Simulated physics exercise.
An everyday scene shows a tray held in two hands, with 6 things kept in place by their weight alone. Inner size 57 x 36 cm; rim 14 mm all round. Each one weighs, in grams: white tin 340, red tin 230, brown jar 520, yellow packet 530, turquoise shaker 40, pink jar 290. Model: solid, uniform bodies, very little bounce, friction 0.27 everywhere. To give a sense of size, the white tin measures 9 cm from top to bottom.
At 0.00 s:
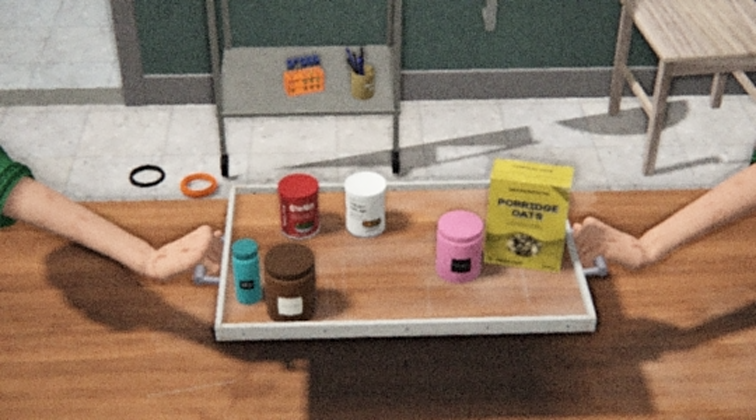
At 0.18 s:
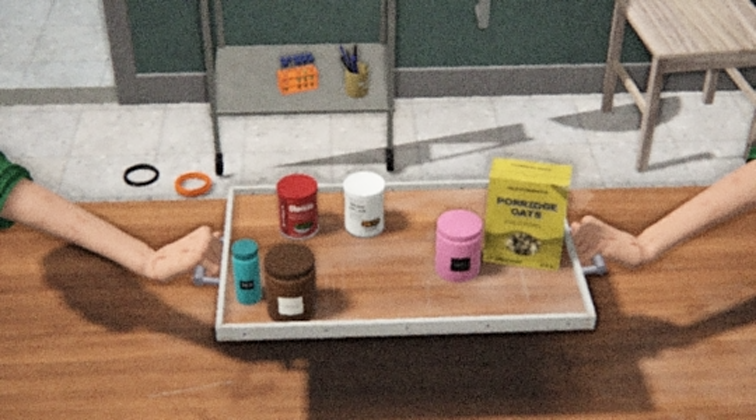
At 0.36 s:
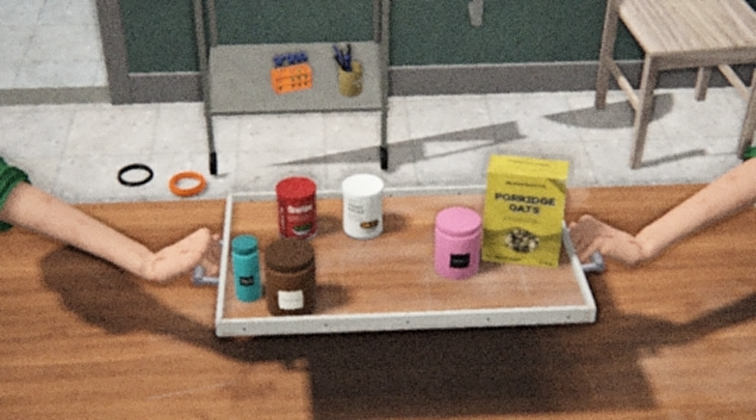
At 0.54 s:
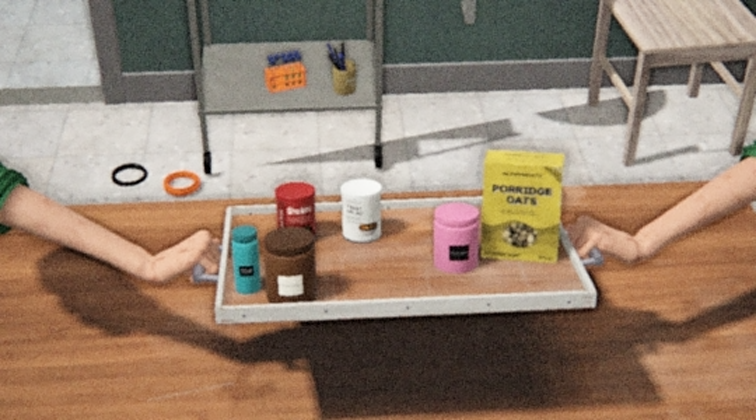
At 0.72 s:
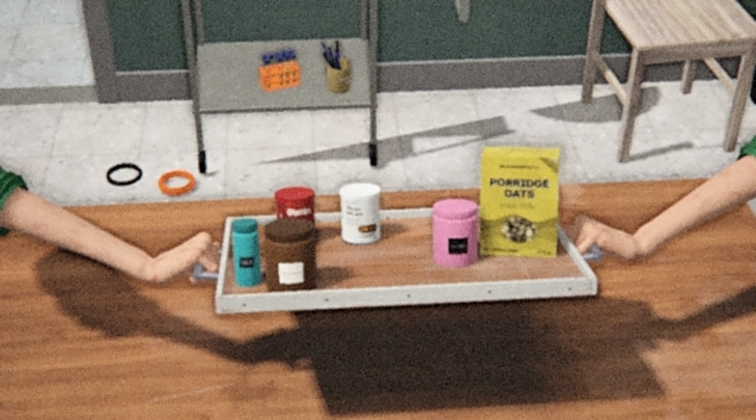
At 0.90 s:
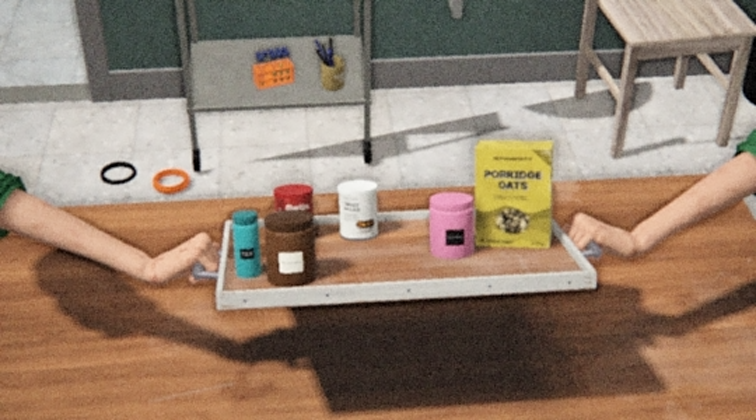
A tray of jars, tins and a yellow oats packet, held by a hand at each side, gradually tilted with its far edge down, then the packet and white tin shifted slightly.
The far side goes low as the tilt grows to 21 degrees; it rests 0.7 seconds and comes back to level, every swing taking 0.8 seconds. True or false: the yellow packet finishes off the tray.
True.
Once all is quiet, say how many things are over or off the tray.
That makes 2.
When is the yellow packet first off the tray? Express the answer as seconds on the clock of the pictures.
Near 1.3 s on the clock.
After 1.20 s, tilt 21°, far edge down; yellow packet 7° off its base near (504, 174); turquoise shaker moved 16 cm; pink jar moved 15 cm.
After 1.60 s, tilt 21°, far edge down; yellow packet and turquoise shaker now off the tray; pink jar 18° off its base; brown jar moved 21 cm.
In the end (2.9 s), off the tray, yellow packet and turquoise shaker; not toppled but over 5 cm from the start, white tin, red tin, brown jar and pink jar. In the last view, yellow packet near (505, 192).
